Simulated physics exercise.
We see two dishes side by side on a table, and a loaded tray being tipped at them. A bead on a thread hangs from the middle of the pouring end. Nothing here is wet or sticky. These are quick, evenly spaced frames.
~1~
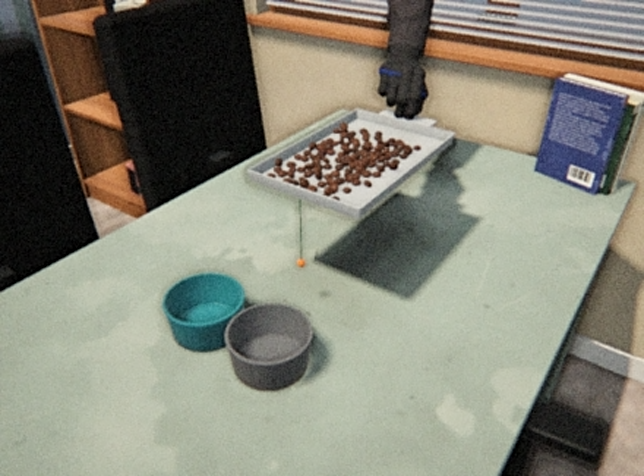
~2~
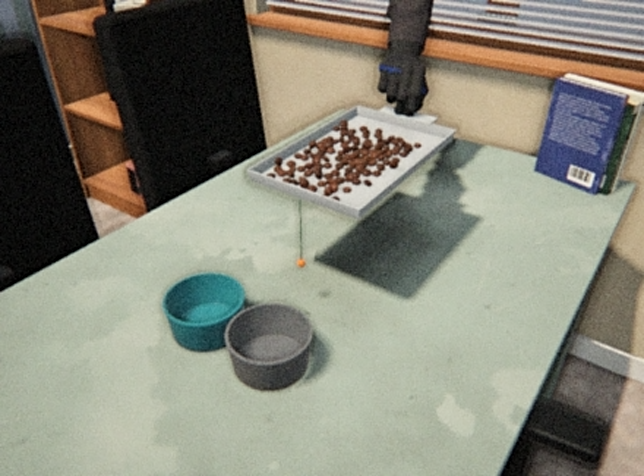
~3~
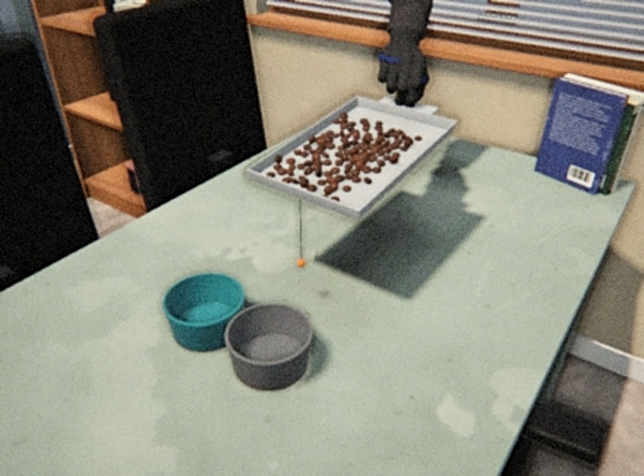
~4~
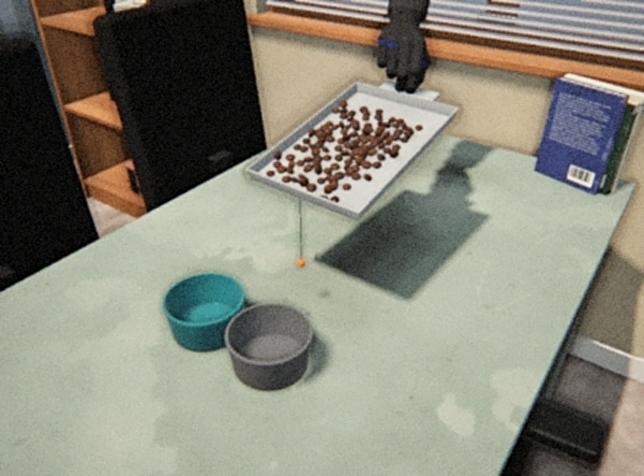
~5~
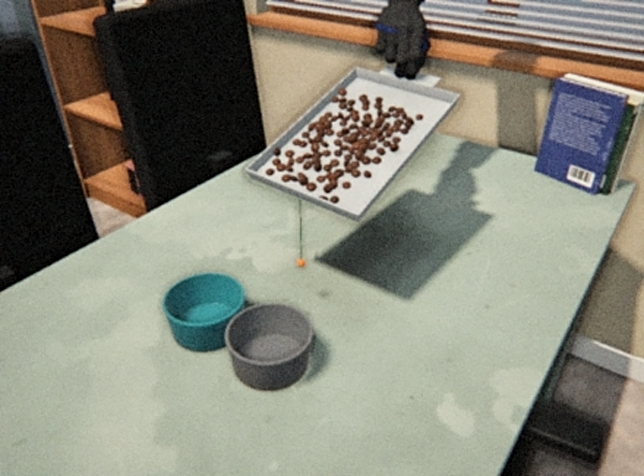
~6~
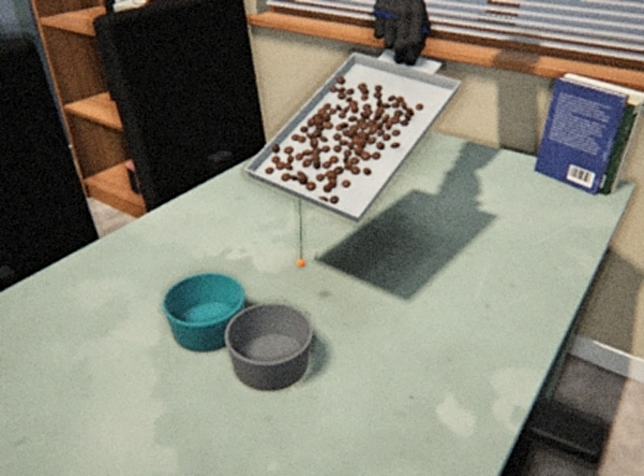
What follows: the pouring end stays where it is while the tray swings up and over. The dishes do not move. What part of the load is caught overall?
In the dishes lies under half of it.
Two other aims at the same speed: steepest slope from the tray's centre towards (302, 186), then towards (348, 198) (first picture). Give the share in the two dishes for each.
Roughly 20 per cent, and 0 per cent.
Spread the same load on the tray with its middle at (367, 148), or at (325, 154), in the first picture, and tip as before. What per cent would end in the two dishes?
About 20 and 20 per cent.
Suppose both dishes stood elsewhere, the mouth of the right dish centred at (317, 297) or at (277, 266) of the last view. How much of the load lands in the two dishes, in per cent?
In turn 70 and 10 in a hundred.
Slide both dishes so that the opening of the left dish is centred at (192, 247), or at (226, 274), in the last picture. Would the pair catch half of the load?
In turn: Under half; the larger part.
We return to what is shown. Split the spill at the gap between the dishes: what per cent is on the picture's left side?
Some 10 per cent.
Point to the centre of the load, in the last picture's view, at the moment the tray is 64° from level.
Around (315, 184).
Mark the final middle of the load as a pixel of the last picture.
At about (303, 331).
Shortly afterwards, tray tipped steeply; all but a few on the tray; only a few in the air.
Next, tray tipped past a quarter turn; near a quarter on the tray; a little in the right dish; only a few in the left dish; near half outside both; a little in the air.
Some moments later, tray tipped past a quarter turn; a little in the right dish; only a few in the left dish; the bulk outside both.
In the end, tray tipped past a quarter turn; a little in the right dish; only a few in the left dish; the bulk outside both.
